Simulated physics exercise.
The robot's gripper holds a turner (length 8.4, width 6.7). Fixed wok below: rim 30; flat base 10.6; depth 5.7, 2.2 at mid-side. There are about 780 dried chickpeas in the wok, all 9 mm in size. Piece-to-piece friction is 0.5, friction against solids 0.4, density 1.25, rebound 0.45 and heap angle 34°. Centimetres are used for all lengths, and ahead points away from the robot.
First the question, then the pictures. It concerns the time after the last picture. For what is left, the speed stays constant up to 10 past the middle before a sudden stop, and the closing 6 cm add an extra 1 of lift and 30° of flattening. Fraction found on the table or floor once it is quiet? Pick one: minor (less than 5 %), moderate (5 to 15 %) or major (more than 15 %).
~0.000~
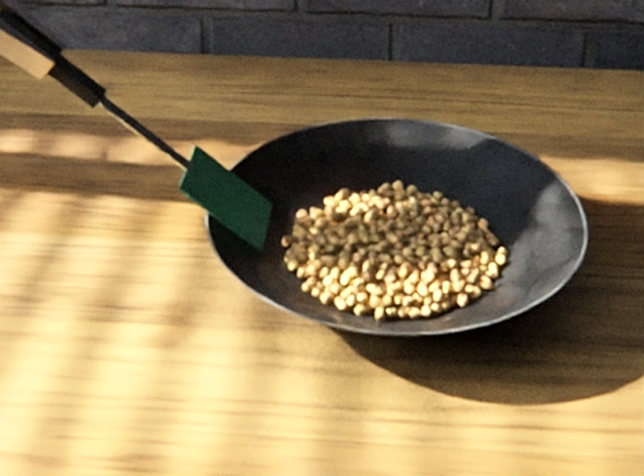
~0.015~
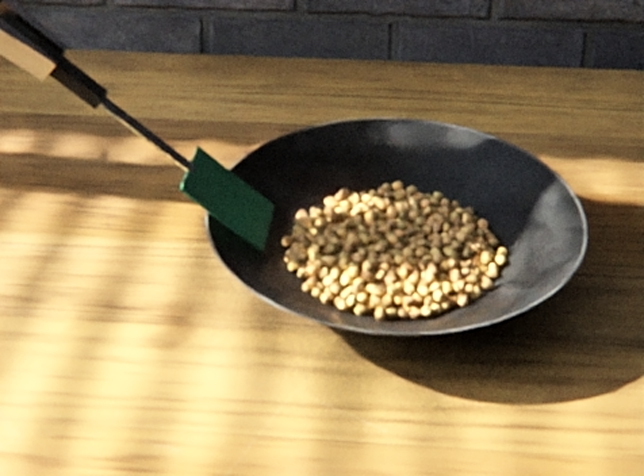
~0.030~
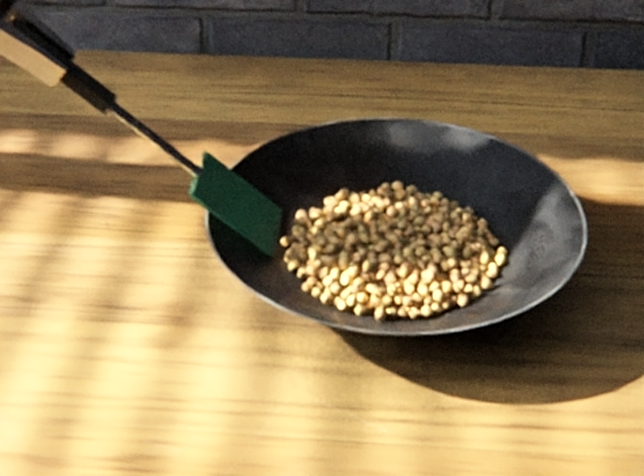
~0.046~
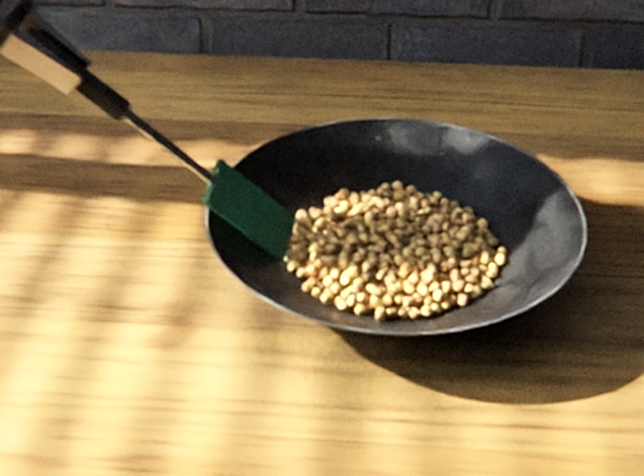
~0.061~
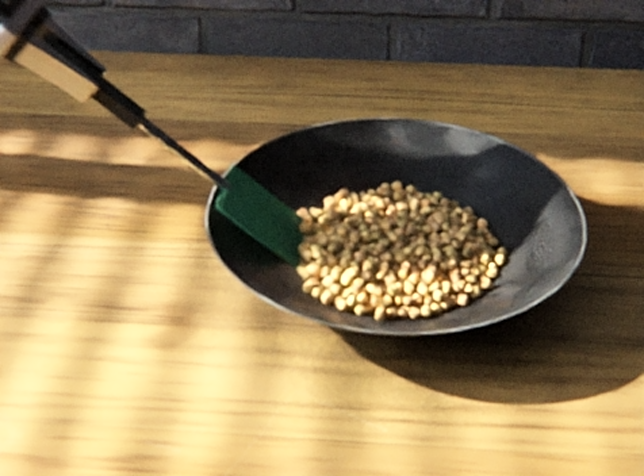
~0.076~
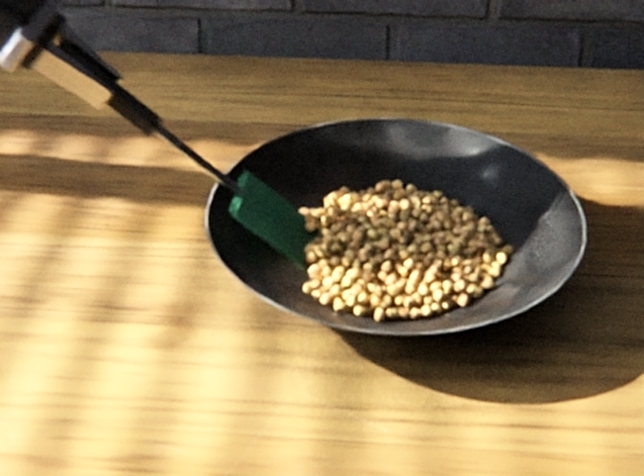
Moderate.
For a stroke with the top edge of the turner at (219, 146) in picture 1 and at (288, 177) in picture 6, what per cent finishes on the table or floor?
It comes to something like 25 %, give or take.
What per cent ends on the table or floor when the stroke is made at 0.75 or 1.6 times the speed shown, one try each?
Estimates in order: 5 per cent, 25 per cent.
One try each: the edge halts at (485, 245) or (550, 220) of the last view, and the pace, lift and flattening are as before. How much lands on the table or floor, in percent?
Estimates, in order: 0 % and 25 %.
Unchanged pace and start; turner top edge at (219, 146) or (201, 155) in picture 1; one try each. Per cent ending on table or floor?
About 15 and 10 per cent.
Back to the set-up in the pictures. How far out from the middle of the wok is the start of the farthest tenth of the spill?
It comes out at close to 30 centimetres.
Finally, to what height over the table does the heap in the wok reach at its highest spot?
It reaches roughly 7.0 cm.
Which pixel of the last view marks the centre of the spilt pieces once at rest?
Around (630, 292).
After 0.16 s, sloping 42°, highest piece 5 above the table; 780 in the wok.
After 0.24 s, sloping 34°, highest piece 6 above the table; 780 in the wok.
After 0.48 s, sloping 12°, highest piece 7 above the table; 720 in the wok, 45 on the table or floor, 15 on the blade or in flight.
After 1.53 s, sloping 12°, highest piece 7 above the table; 717 in the wok, 63 on the table or floor.
At rest, 717 in the wok, 63 on the table or floor. That is 8 % on the table or floor.
